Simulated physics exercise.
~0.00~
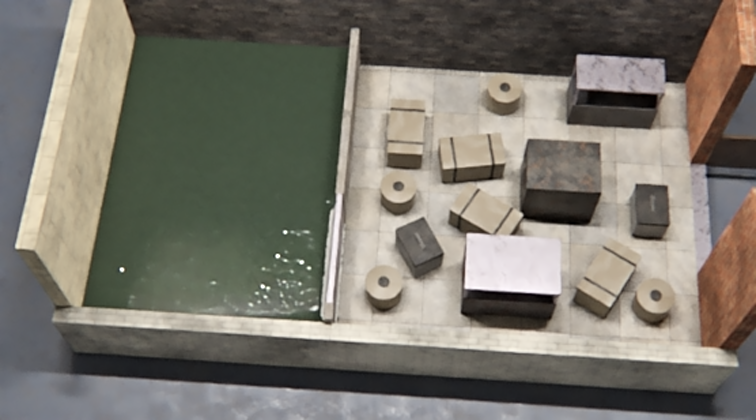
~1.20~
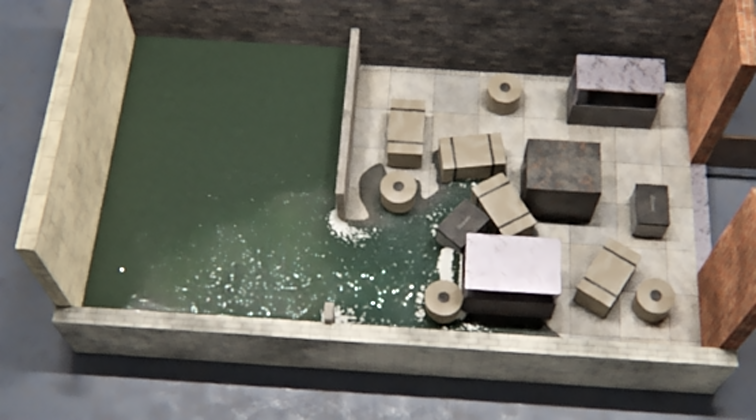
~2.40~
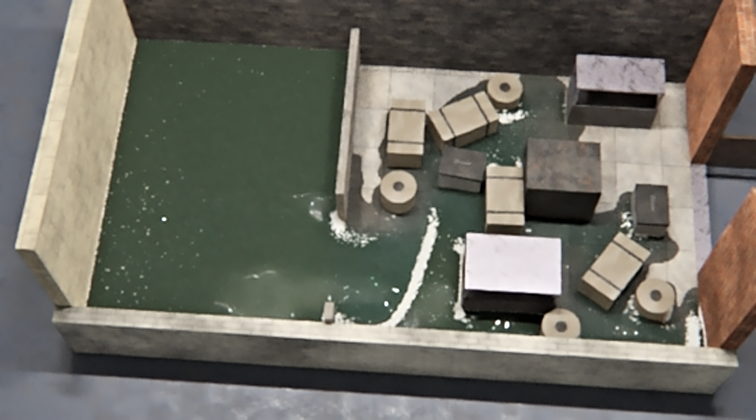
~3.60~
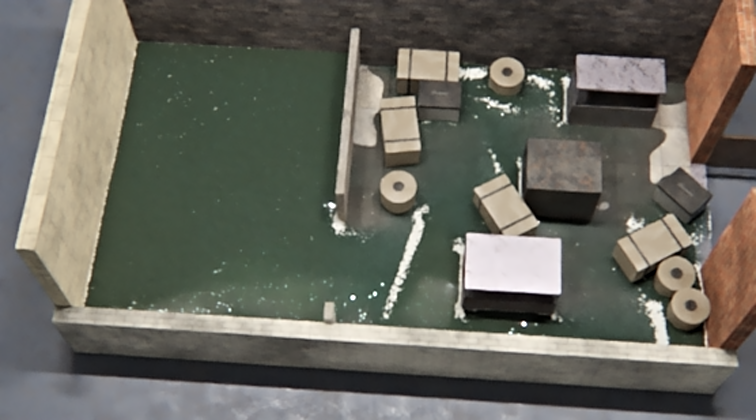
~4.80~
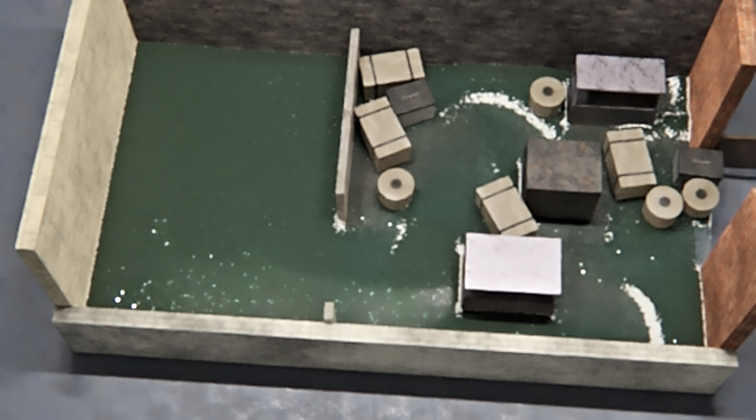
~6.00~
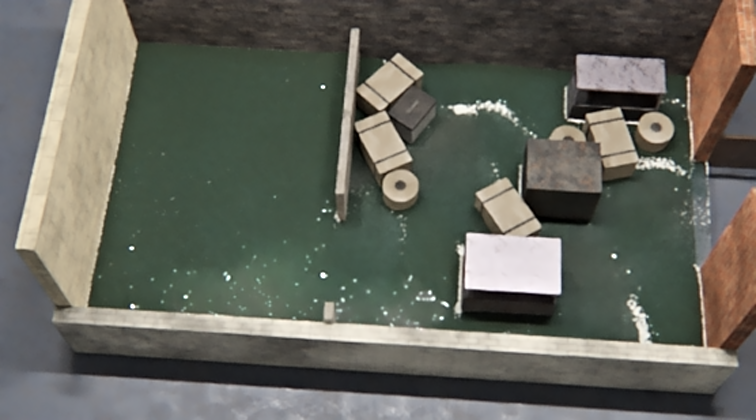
Dark green water burst through the low end of a partition and spread across a tiled floor, pushing crates, small dark boxes and round drums around three large blocks, until some crates bunched by the partition and others gathered toward the right.
